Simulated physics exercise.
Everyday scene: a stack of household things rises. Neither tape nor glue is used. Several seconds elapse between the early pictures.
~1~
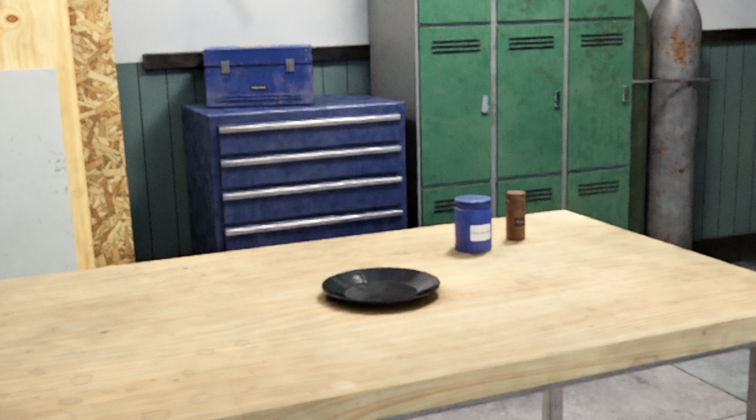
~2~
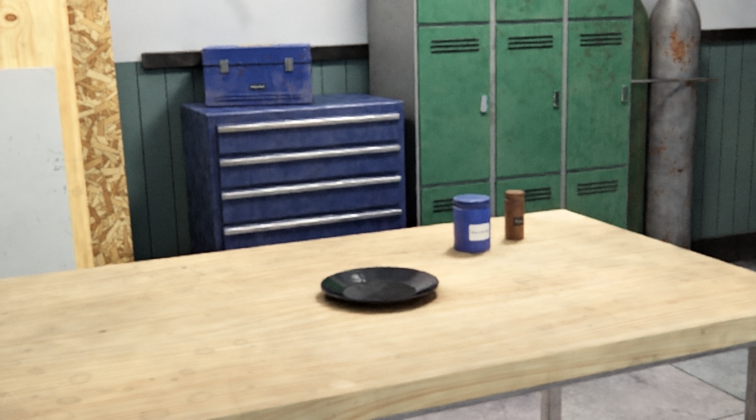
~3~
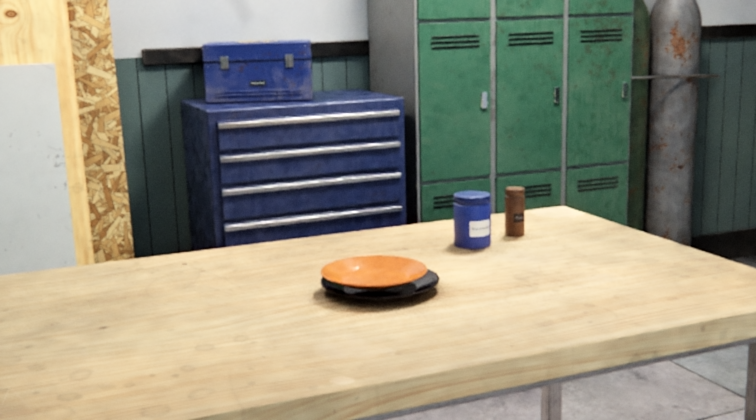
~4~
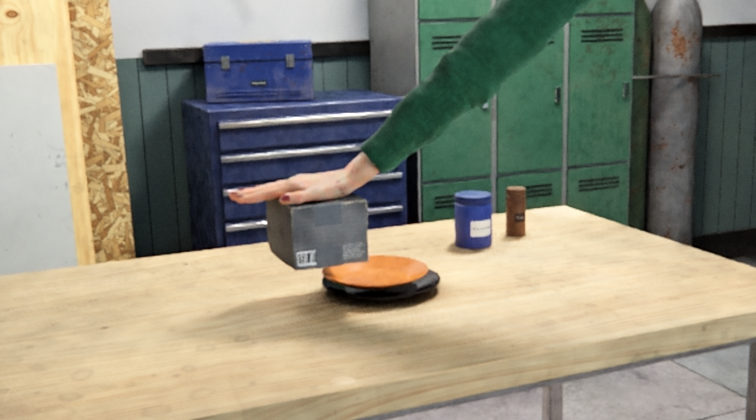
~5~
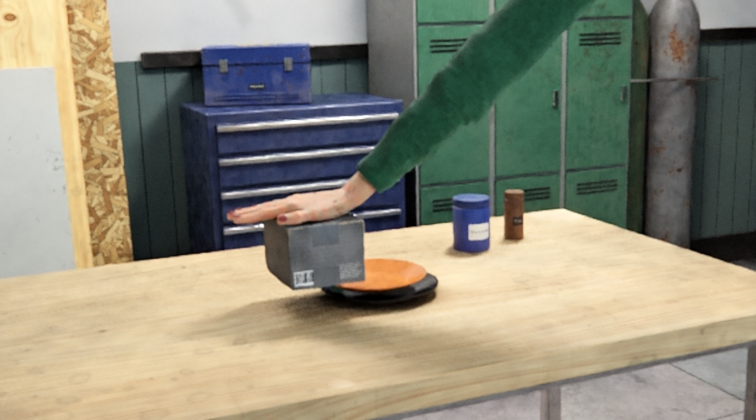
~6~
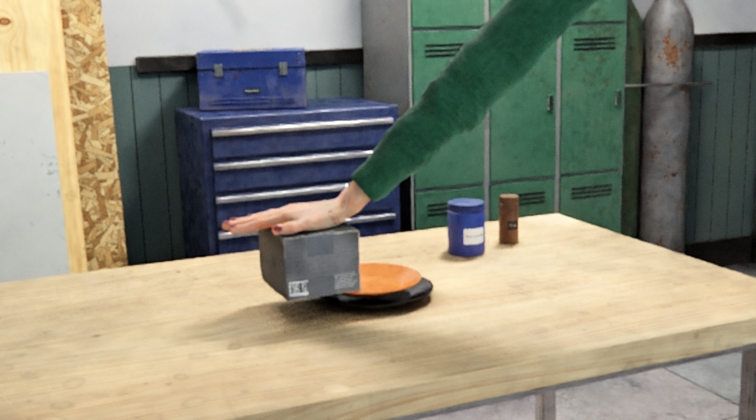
A hand lowers a grey box onto the left side of stacked orange and black plates.
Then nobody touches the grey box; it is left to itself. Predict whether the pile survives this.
The tower does not stay put.
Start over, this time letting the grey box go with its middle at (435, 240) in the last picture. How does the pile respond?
The pile tumbles.
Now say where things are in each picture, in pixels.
In the first frame, the last thing is not in view yet; brown shaker (516, 215).
In the second frame, the last thing is not in view yet.
In the third frame, the last thing is not in view yet; brown shaker (515, 211).
The fourth frame shows still above its spot; grey box (316, 226); orange plate (375, 275).
The fifth frame shows still above its spot; grey box (313, 246); brown shaker (514, 215).
The sixth frame shows in place under the hand; grey box (308, 255).
Then, 0.30 s past the last view, grey box rocked 38° from its first pose near (289, 264).
Then, 0.60 s past the last view, grey box rocked 30° from its first pose near (296, 266).
Finally, left askew, grey box; the other 4 still in place. Final places as the last picture's camera would see them, grey box near (295, 266). The pile loses its balance.
